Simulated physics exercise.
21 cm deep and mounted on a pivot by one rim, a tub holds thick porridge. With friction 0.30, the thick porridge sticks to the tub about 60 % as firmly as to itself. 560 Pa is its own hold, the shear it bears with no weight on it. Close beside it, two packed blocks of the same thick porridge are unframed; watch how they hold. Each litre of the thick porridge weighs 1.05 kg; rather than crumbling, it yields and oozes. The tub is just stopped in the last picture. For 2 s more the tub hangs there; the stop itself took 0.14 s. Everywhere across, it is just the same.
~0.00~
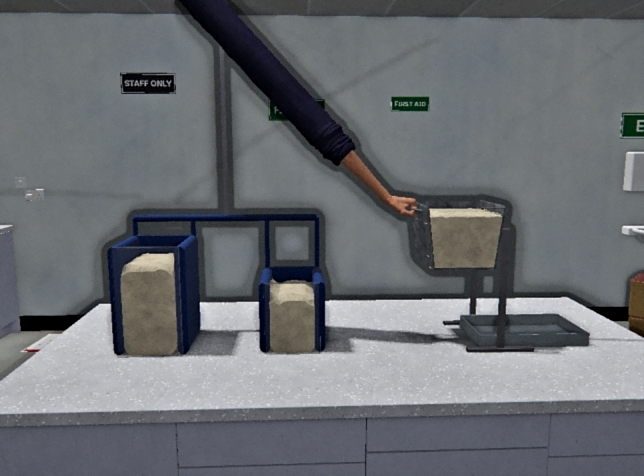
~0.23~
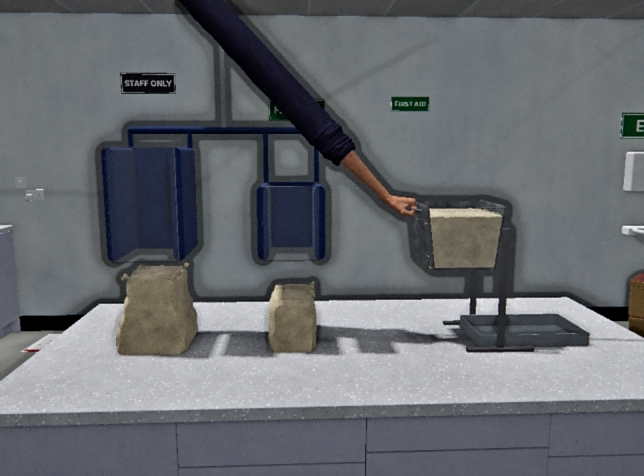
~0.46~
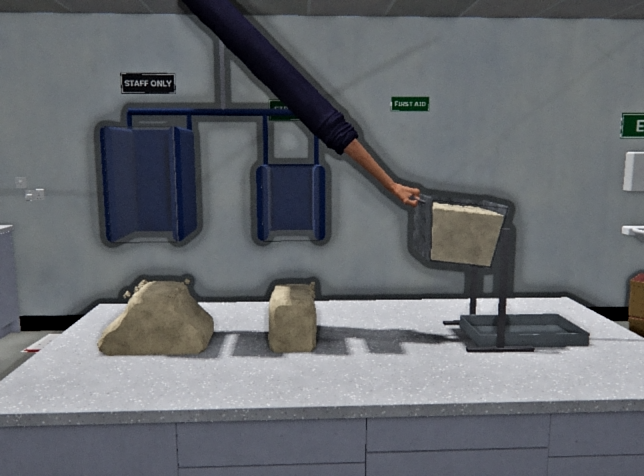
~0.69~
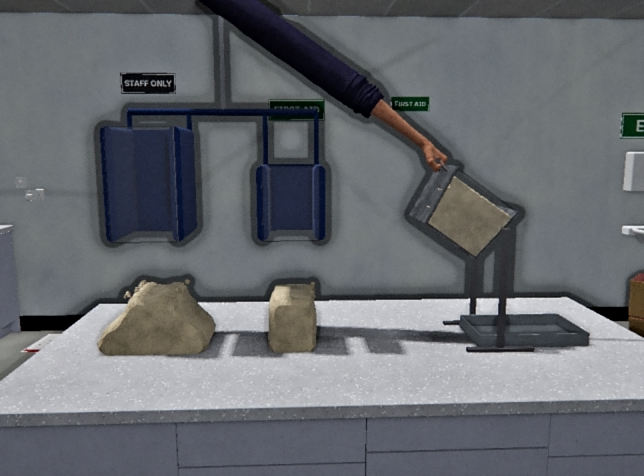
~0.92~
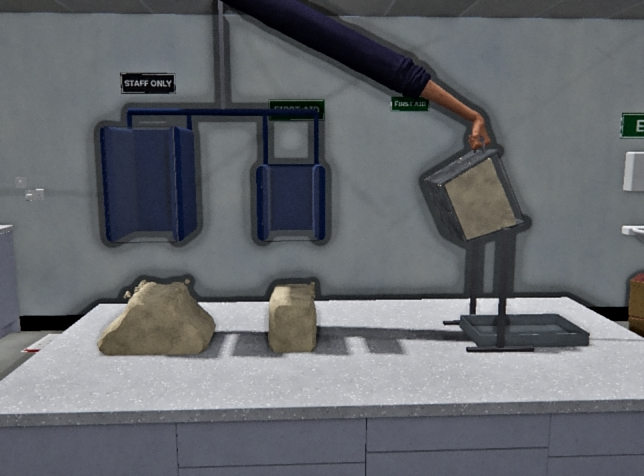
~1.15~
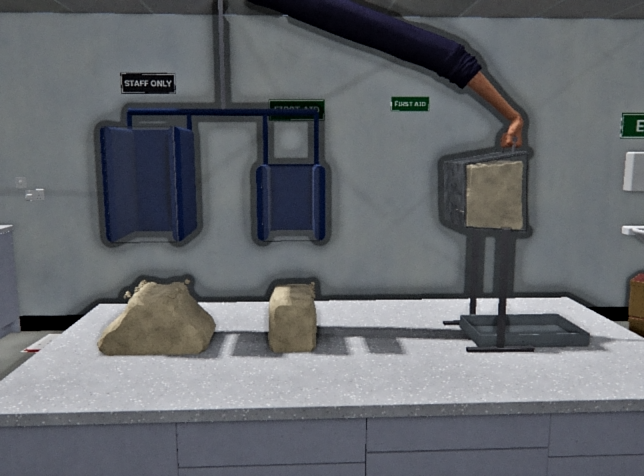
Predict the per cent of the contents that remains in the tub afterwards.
Roughly 53 per cent remains.
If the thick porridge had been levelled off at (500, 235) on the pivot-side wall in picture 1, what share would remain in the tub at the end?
Result: Approx. 100 % remaining in tub.
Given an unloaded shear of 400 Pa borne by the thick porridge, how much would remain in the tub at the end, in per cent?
I'd expect about 40 percent.
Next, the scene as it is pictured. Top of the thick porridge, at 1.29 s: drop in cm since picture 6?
Roughly 3 cm.
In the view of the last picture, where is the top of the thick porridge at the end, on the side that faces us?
Around (493, 196).
By 1.29 s, the tub is at 87 degrees and holds 96 %.
By 1.46 s, the tub is at 87 degrees and holds 75 %.
By 1.63 s, the tub is at 87 degrees and holds 59 %.
By 1.80 s, the tub is at 87 degrees and holds 53 %.
By 3.15 s, at the end, the tub is at 87 degrees and holds 53 %.
